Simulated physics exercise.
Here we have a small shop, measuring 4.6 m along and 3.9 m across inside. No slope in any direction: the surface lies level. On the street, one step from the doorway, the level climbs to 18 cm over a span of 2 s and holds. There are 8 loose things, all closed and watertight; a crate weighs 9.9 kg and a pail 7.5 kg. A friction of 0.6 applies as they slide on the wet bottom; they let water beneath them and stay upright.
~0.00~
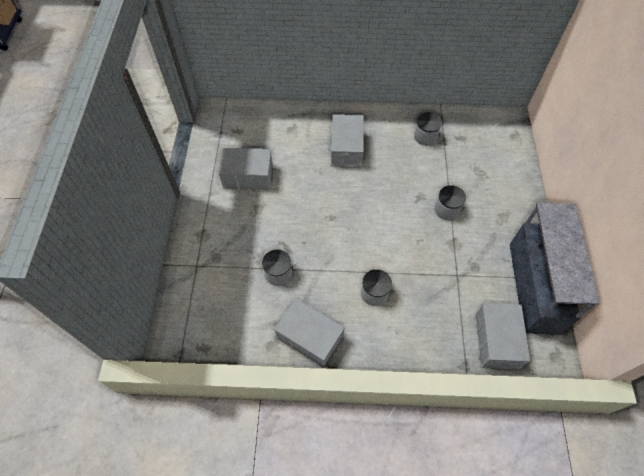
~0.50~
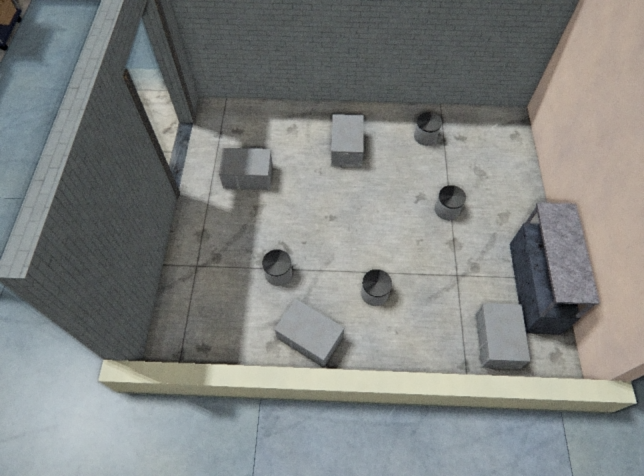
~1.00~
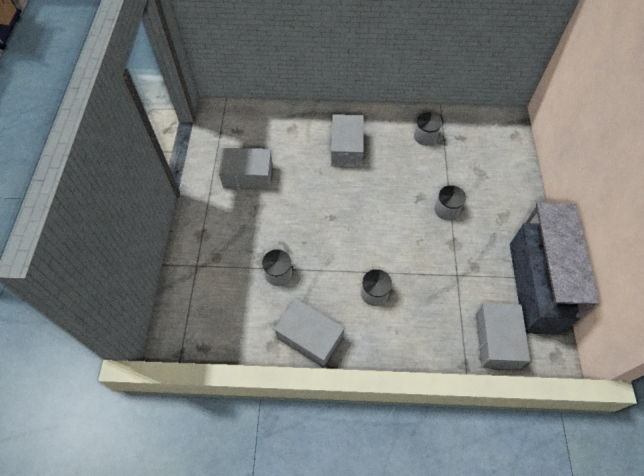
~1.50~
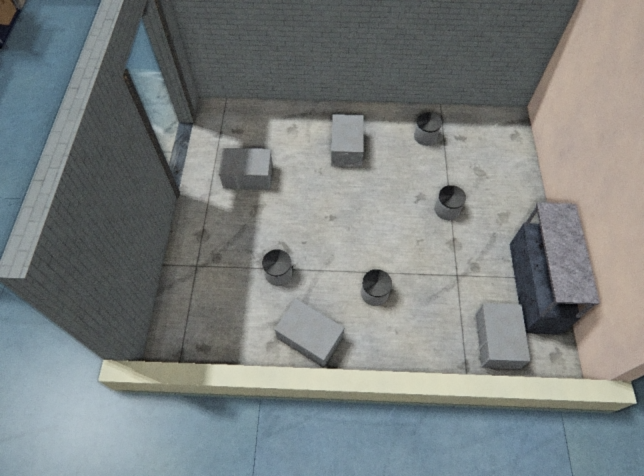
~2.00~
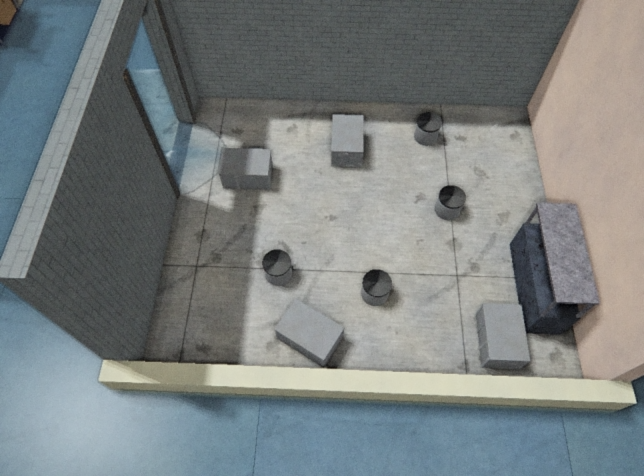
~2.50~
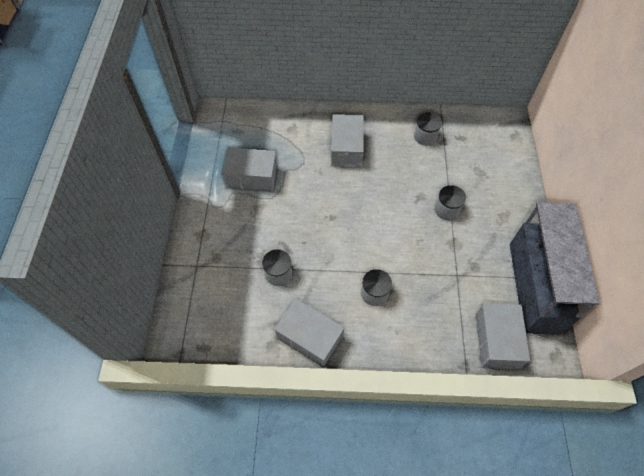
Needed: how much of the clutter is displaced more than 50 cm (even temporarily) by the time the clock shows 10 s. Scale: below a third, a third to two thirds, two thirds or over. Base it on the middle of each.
The lowest of three bands.
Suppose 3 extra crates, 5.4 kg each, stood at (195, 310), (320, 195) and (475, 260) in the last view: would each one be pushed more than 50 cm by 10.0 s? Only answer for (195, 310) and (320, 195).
In turn: Within the mark, beyond the mark.
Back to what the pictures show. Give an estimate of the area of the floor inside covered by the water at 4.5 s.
At that time the wet patch spans about 10.0 m2.
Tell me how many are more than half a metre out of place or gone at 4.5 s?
I make it 2.
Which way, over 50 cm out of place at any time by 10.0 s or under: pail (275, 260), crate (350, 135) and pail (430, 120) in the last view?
Taking them in turn, the first is within the limit, the second beyond the limit and the third within the limit.
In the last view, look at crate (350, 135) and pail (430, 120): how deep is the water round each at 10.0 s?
About 10 and 9 cm.
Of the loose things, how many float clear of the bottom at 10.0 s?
3.
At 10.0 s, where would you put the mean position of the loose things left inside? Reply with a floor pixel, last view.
I'd say about (419, 262) in the last view.
After 3.5 s 1 of 8 are over 50 cm from their spots; 0 afloat.
After 4.5 s 2 of 8 are over 50 cm from their spots; 0 afloat.
After 7.0 s 2 of 8 are over 50 cm from their spots; 2 afloat.
After 10.0 s 2 of 8 are over 50 cm from their spots, and 2 have been at some point; 3 afloat.
